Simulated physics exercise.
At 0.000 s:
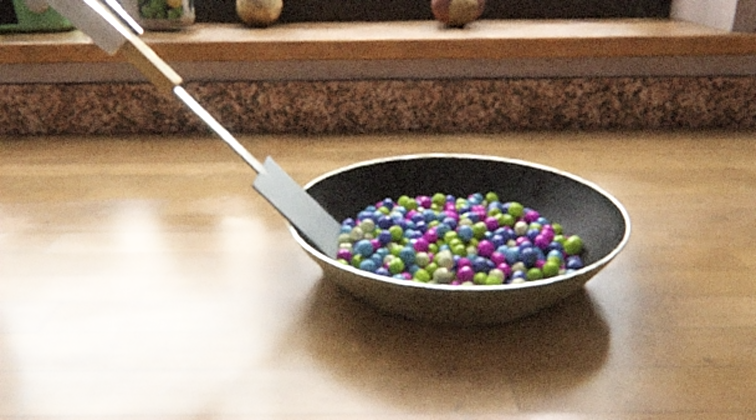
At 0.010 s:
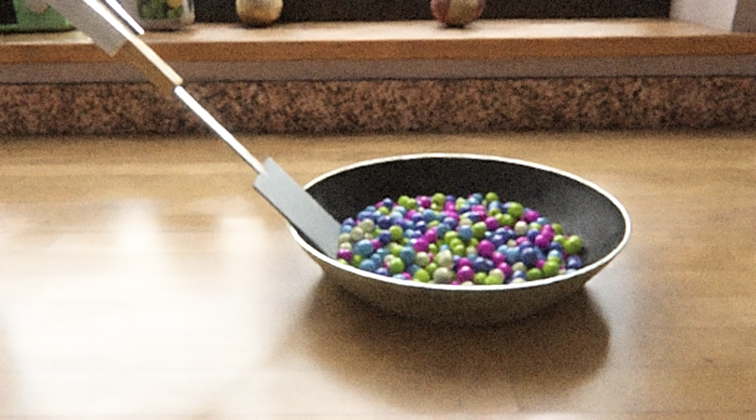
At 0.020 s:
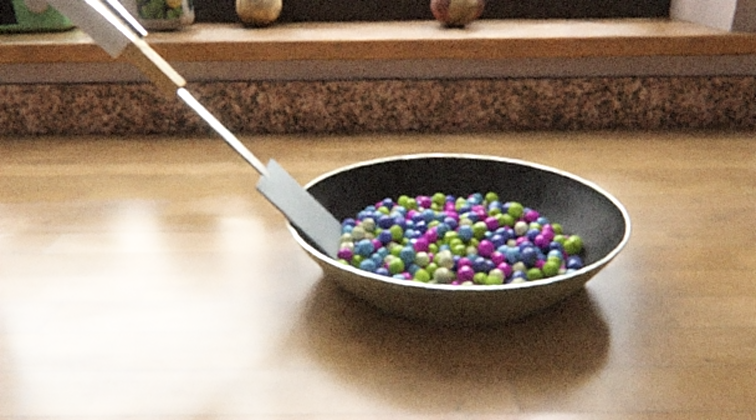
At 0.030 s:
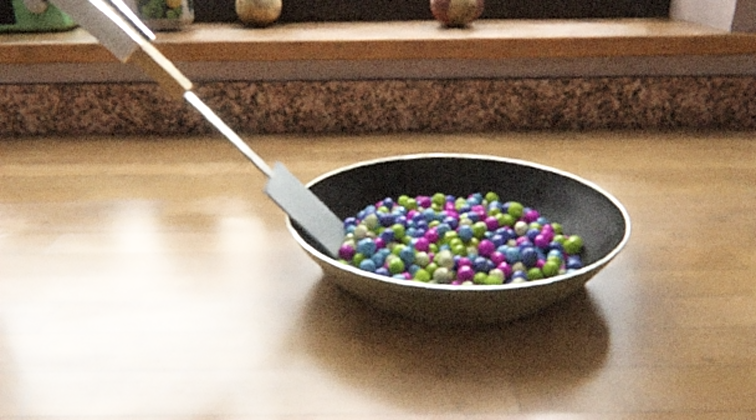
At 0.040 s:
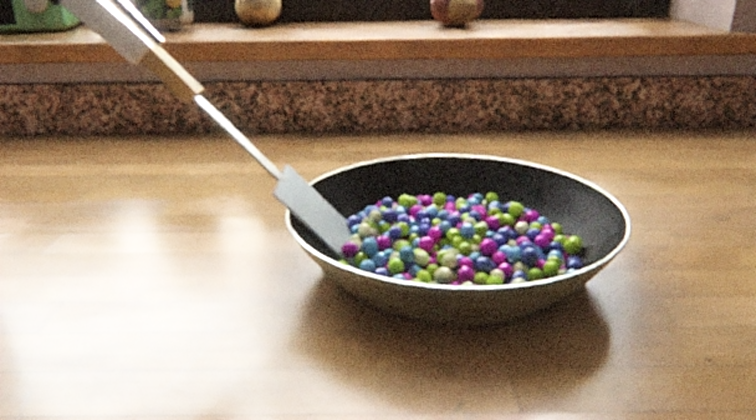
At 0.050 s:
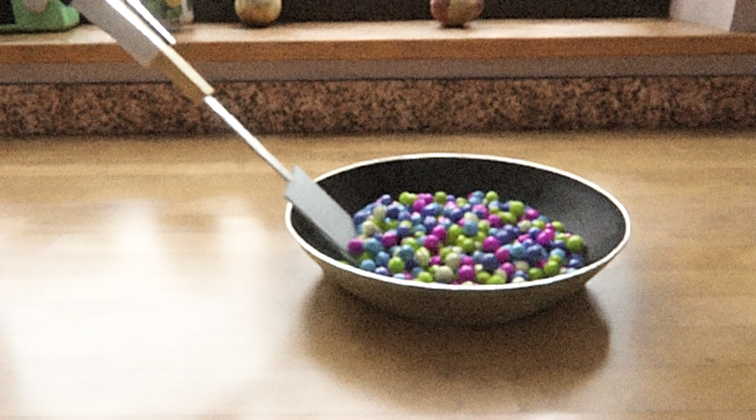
To begin with, a spatula slants down from the upper left into a dark frying pan of small round green, purple, blue and pink sweets on a wooden surface, barely moving. Then it slides slightly to the right, nudging the nearest sweets inward, while the pan stays still.
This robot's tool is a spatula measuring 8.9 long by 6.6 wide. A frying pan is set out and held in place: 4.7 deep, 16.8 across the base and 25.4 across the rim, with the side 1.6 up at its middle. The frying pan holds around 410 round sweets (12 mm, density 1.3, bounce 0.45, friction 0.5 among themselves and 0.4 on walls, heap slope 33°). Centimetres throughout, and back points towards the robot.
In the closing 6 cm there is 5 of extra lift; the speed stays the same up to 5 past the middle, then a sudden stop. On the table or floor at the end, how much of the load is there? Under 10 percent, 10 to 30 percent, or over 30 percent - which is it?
It is under 10 percent.
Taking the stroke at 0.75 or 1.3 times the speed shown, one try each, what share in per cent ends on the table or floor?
Try one about 0 %, try two about 10 %.
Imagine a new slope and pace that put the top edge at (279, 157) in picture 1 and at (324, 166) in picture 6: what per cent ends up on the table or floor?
10 %.
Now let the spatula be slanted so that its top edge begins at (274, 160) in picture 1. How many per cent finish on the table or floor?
Some 5 per cent.
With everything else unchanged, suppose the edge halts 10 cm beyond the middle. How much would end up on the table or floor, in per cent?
Changed stop: Approx. 25 %.
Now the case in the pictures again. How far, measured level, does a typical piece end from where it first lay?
I'd put it at close to 2 centimetres.
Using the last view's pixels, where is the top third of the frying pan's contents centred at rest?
(546, 228).
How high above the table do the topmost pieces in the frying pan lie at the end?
Height at rest: Roughly 5.5 cm.
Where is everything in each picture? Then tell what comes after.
Spatula top edge at (260, 170), sloping 48°; upper third of the load around (453, 237), from x 340 to 575, top at y 200; 414 in the frying pan, in the first picture.
Spatula top edge at (261, 171), sloping 48°; upper third of the load around (453, 237), from x 340 to 575, top at y 200, in the second picture.
Spatula top edge at (264, 172), sloping 48°; upper third of the load around (451, 236), from x 340 to 575, top at y 200, in the third picture.
Spatula top edge at (271, 175), sloping 48°; upper third of the load around (450, 236), from x 340 to 575, top at y 200, in the fourth picture.
Spatula top edge at (280, 178), sloping 48°; upper third of the load around (446, 234), from x 340 to 575, top at y 200, in the fifth picture.
Spatula top edge at (290, 179), sloping 48°; upper third of the load around (447, 233), from x 345 to 575, top at y 195; 414 in the frying pan, in the sixth picture.
By 0.10 s, sloping 48°, highest piece 5 above the table; 414 in the frying pan.
By 0.16 s, sloping 48°, highest piece 6 above the table; 414 in the frying pan.
By 0.39 s, sloping 48°, highest piece 6 above the table; 394 in the frying pan, 18 on the table or floor, 2 on the blade or in flight.
By 1.44 s, sloping 48°, highest piece 5 above the table; 394 in the frying pan, 20 on the table or floor.
Final count, 394 in the frying pan, 20 on the table or floor. That is 5 % on the table or floor.
